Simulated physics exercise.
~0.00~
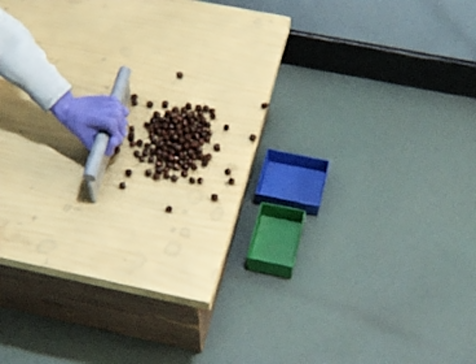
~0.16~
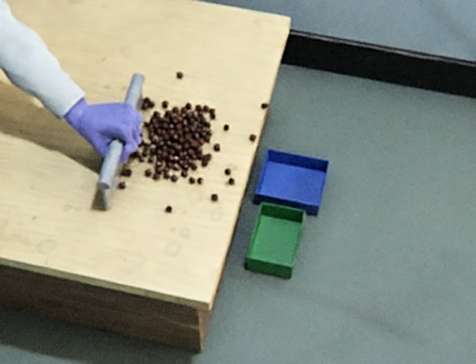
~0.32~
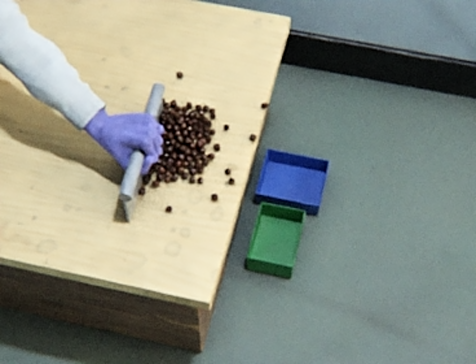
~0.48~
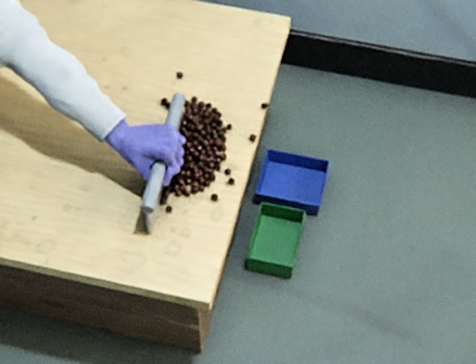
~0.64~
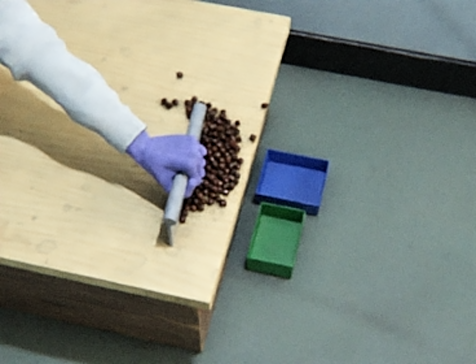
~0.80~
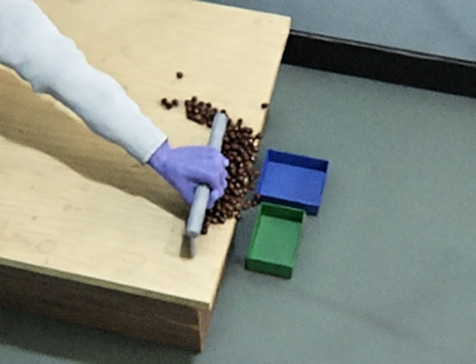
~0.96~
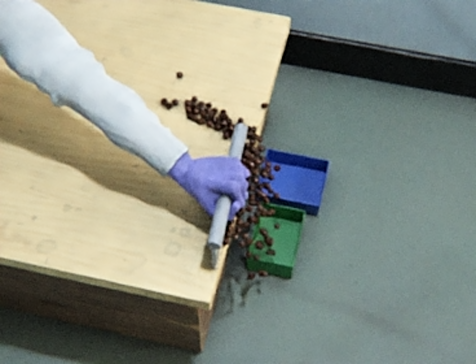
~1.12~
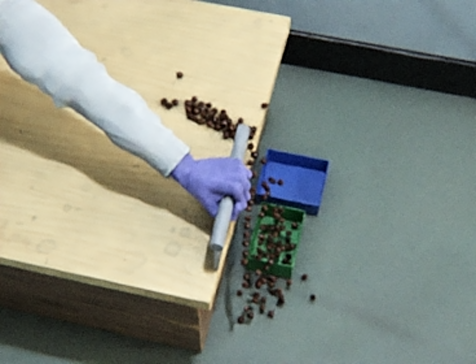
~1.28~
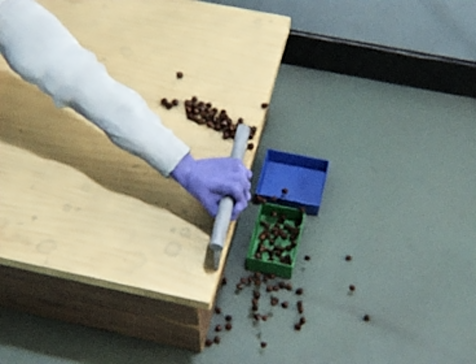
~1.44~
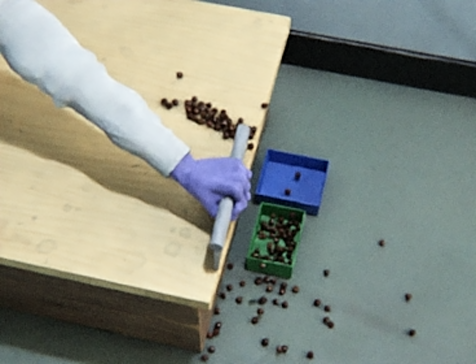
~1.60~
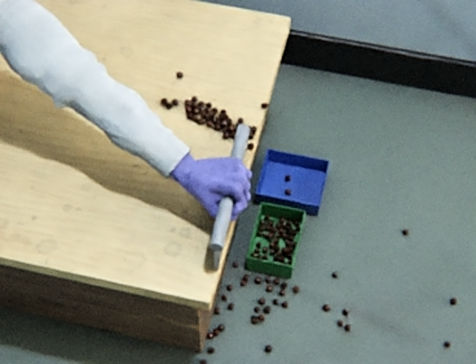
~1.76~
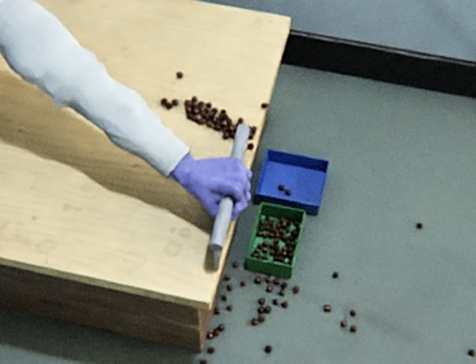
A purple-gloved hand pushes a pile of small dark brown balls with a scraper across a wooden table and over its right edge, then stops; many land in the green tin, a few in the blue one, others scatter across the floor, and some remain on the table.
